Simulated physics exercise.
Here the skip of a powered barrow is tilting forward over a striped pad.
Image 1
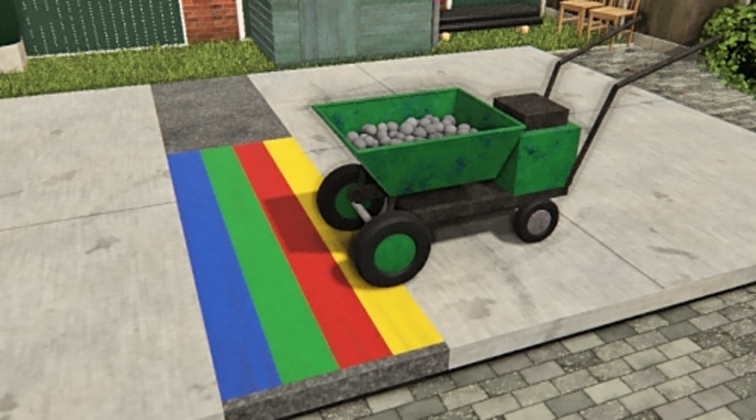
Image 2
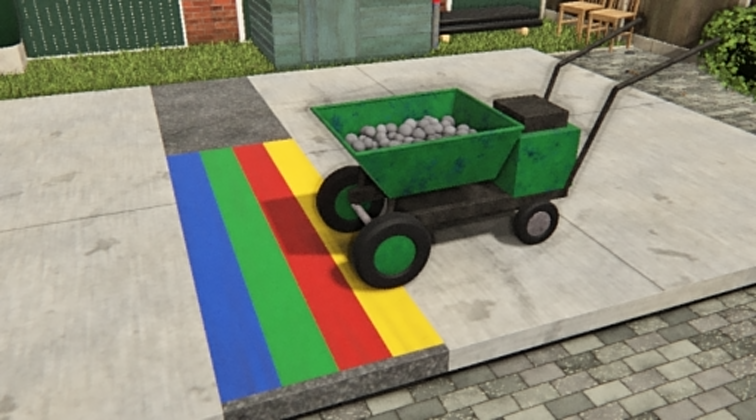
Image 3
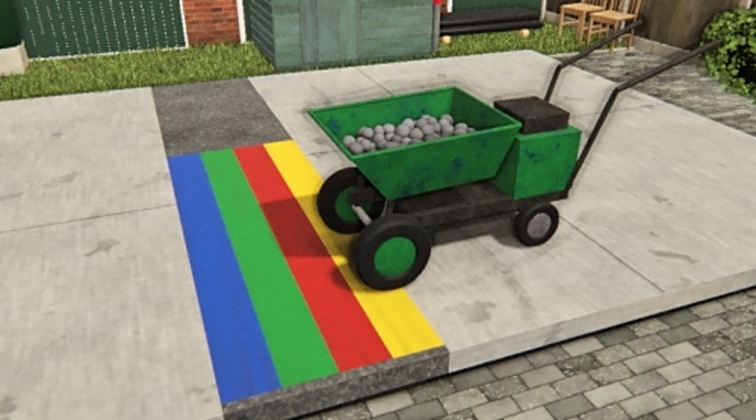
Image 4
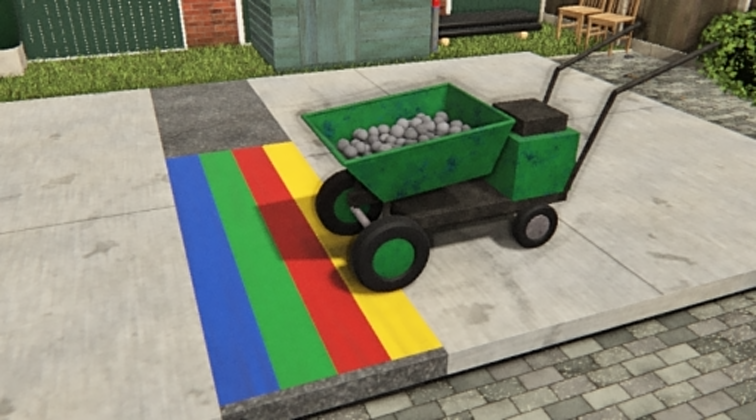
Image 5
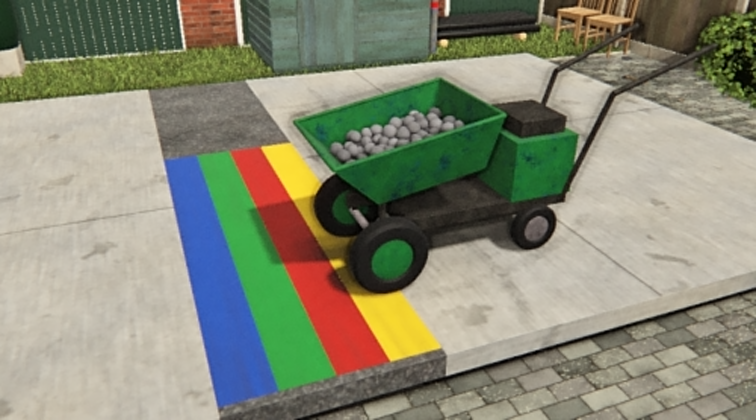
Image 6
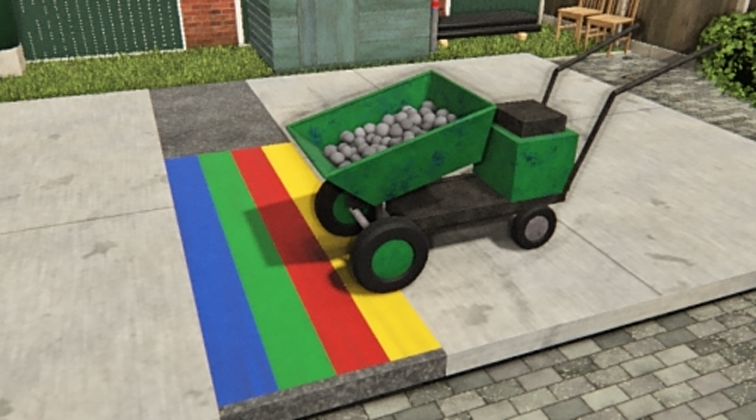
A green skip loaded with round grey cobbles tilts gradually forward above a colourful striped pad.
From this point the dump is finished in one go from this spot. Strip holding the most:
Blue strip.
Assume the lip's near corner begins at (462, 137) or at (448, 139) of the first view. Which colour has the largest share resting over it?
Case one gives the strip in red, case two gives the red strip.
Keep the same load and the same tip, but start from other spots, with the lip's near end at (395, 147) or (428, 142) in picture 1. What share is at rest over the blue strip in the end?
Approximately 30 per cent and 20 per cent, in that order.
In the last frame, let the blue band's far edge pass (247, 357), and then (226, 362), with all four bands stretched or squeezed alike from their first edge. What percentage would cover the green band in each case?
I'd say about 0 % for the first and about 0 % for the second.
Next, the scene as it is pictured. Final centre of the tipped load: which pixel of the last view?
Resting centre, last picture - approx. (211, 285).
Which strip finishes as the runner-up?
It's green.
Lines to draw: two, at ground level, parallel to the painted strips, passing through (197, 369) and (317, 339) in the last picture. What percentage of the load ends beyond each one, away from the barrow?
Respectively 20 and 90 %.
Just after the last frame, skip tipped steeply; every one in the skip.
A moment on, skip tipped right over; the larger part in the skip; about a tenth over the green strip; roughly a quarter over the blue strip.
Further on, skip tipped right over; about a tenth in the skip; about a tenth over the green strip; roughly half over the blue strip; roughly a quarter off the paint.
When it is over, skip tipped right over; about a tenth in the skip; not one over the yellow strip; not one over the red strip; roughly a quarter over the green strip; roughly half over the blue strip; roughly a quarter off the paint.
